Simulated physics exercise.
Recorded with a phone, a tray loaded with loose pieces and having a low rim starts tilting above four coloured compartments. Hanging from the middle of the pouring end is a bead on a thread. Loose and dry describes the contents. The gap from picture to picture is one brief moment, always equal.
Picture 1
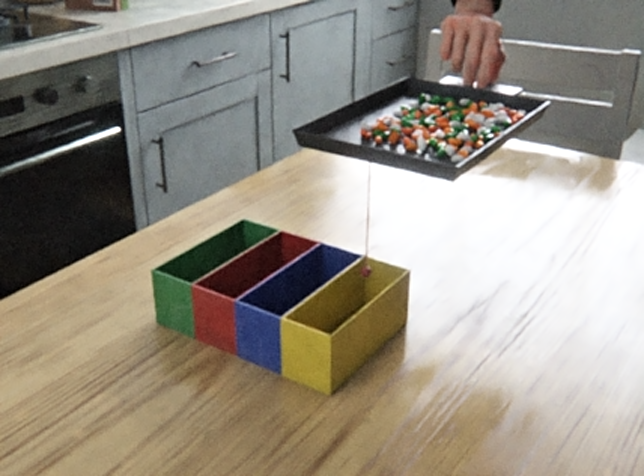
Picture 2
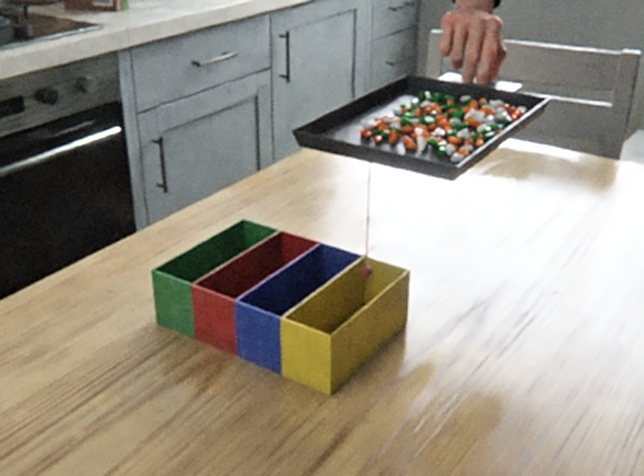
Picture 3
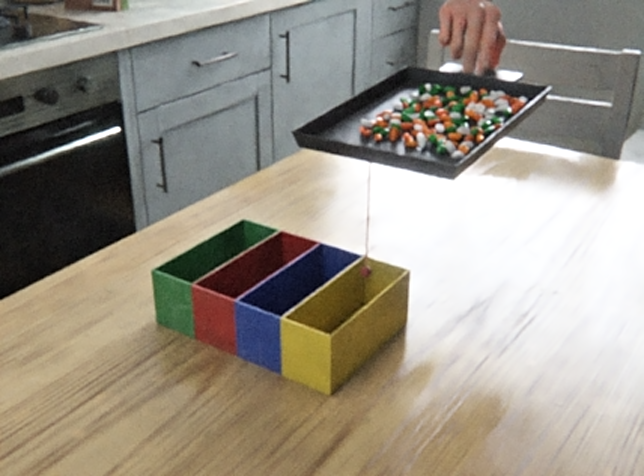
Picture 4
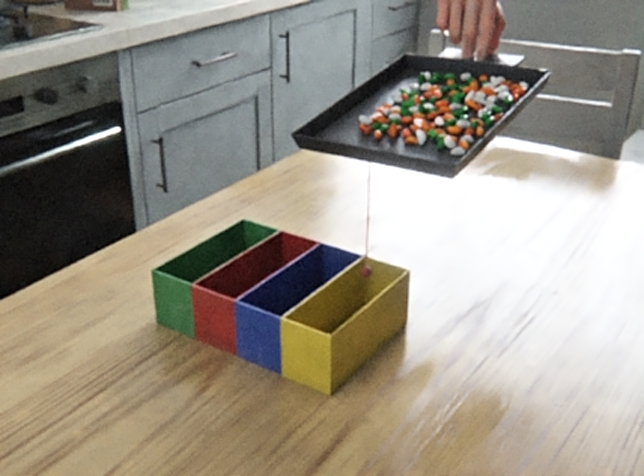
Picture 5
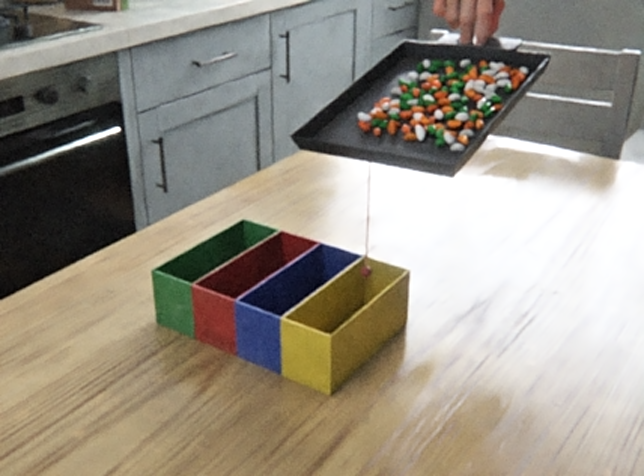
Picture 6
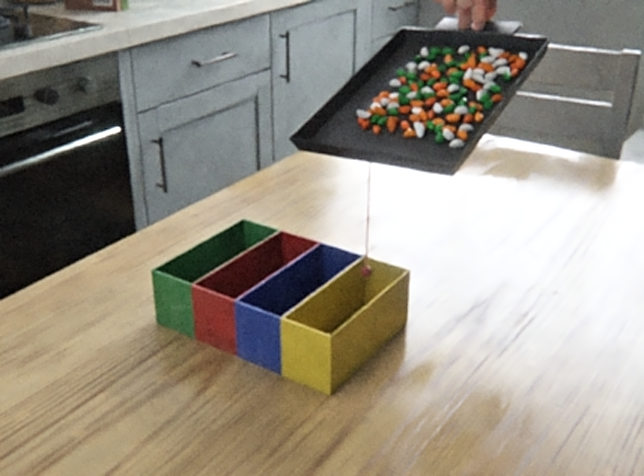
A hand tilts a dark tray of colourful jelly beans above four coloured compartments.
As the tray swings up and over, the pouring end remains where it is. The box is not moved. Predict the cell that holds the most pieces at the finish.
I predict the blue cell.
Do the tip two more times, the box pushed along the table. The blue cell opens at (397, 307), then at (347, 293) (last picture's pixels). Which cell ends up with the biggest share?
The answer is the green one for the first try and the red cell for the second.
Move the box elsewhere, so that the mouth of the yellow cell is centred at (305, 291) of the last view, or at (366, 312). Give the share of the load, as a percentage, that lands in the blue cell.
First position: Some 30 %; second position: Some 40 %.
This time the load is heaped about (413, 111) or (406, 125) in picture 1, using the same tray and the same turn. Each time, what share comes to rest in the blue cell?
Estimate: 50 % first, 40 % second.
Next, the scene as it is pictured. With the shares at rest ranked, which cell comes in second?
The answer would be yellow.
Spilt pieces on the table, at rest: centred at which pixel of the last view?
About (396, 432).
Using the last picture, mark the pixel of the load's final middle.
Close to (297, 343), more or less.
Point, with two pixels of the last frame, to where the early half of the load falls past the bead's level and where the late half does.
The first part passes (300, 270); everything after passes (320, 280).
Just after the last frame, tray tipped steeply; almost all on the tray; just a few falling or outside the box.
A moment on, tray tipped right over; roughly half on the tray; roughly a quarter in the blue cell; about a tenth in the yellow cell; about a tenth in the red cell; roughly a quarter falling or outside the box.
Further on, tray tipped past a quarter turn; roughly half in the blue cell; roughly a quarter in the yellow cell; about a tenth in the red cell; about a tenth falling or outside the box.
When it is over, tray tipped past a quarter turn; roughly half in the blue cell; roughly a quarter in the yellow cell; about a tenth in the red cell; not one in the green cell; about a tenth outside the box.
